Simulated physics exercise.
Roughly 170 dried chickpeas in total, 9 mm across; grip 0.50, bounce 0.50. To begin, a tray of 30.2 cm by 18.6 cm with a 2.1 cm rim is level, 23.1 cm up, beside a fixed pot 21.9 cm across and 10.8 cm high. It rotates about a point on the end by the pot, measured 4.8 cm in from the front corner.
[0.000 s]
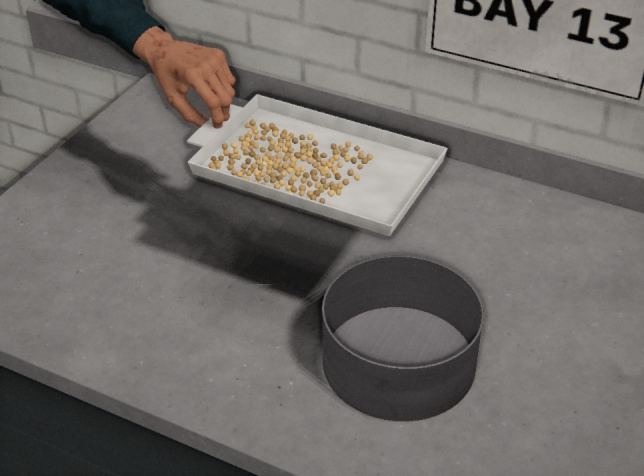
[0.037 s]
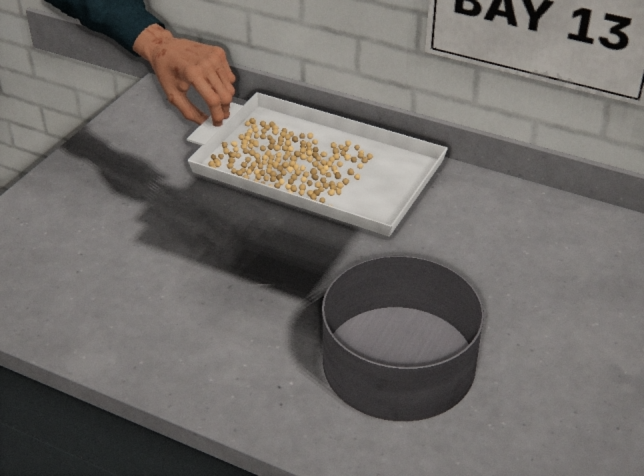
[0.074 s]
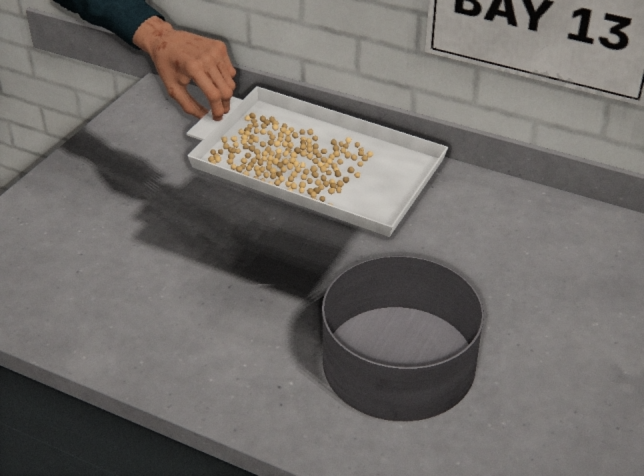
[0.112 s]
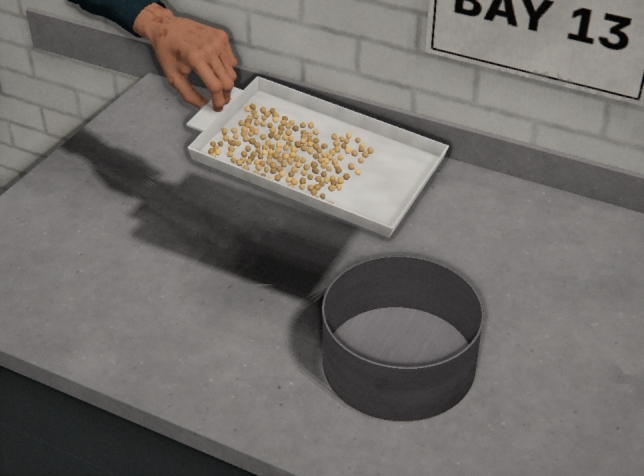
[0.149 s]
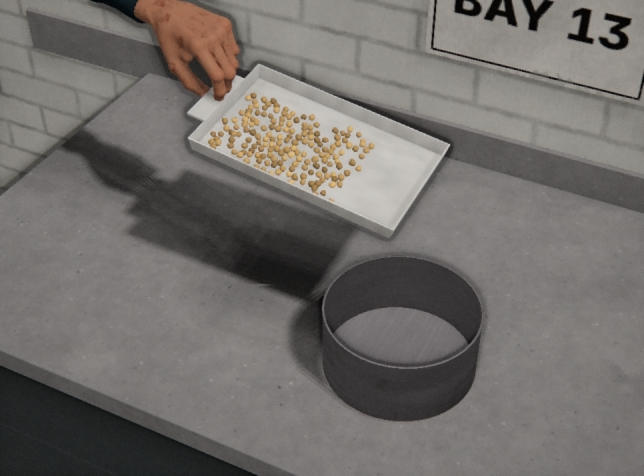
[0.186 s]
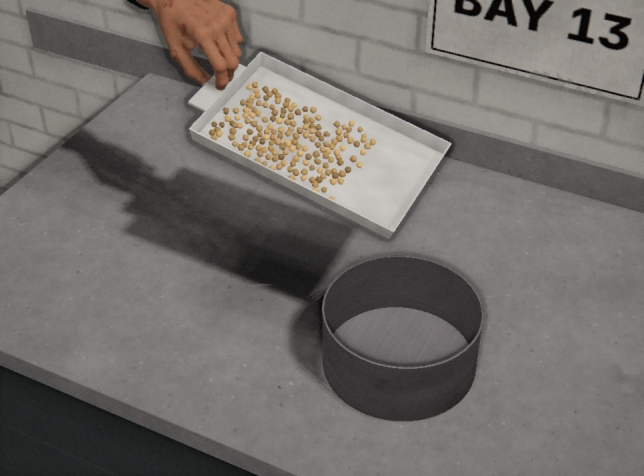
The video shows a hand holding a shallow white tray of dried chickpeas above a grey counter, near a round dark pot. The hand raises the left end, tilting the tray slightly down to the right, while the chickpeas keep their places on it.
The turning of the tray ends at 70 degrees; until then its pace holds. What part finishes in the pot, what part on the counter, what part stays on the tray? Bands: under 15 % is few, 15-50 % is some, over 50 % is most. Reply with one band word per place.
Pot most, counter few, left on the tray some.
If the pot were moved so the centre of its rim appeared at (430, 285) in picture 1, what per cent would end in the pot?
55 %.
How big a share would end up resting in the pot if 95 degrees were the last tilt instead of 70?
The pot would get around 95 per cent.
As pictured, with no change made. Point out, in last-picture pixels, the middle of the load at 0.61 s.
The middle of the load should be near (379, 192) then.
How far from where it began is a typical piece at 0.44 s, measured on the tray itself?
Around 4 centimetres.
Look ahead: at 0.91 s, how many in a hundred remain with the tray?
It comes to near 45 per cent.
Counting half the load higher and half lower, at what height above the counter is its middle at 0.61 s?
Some 28 cm above the counter.
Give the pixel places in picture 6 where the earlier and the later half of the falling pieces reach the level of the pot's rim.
Earlier half at about (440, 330), later half at about (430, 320) in pixels.
Then, at 0.44 s, tilt 42 degrees; the tray holds 100 %, the pot 0 %.
After 0.61 s, tilt 61 degrees; the tray holds 100 %, the pot 0 %.
After 0.91 s, tilt 70 degrees; the tray holds 45 %, the pot 45 %.
At rest (1.7 s), pot 60 %, counter 5 %, tray 40 %.
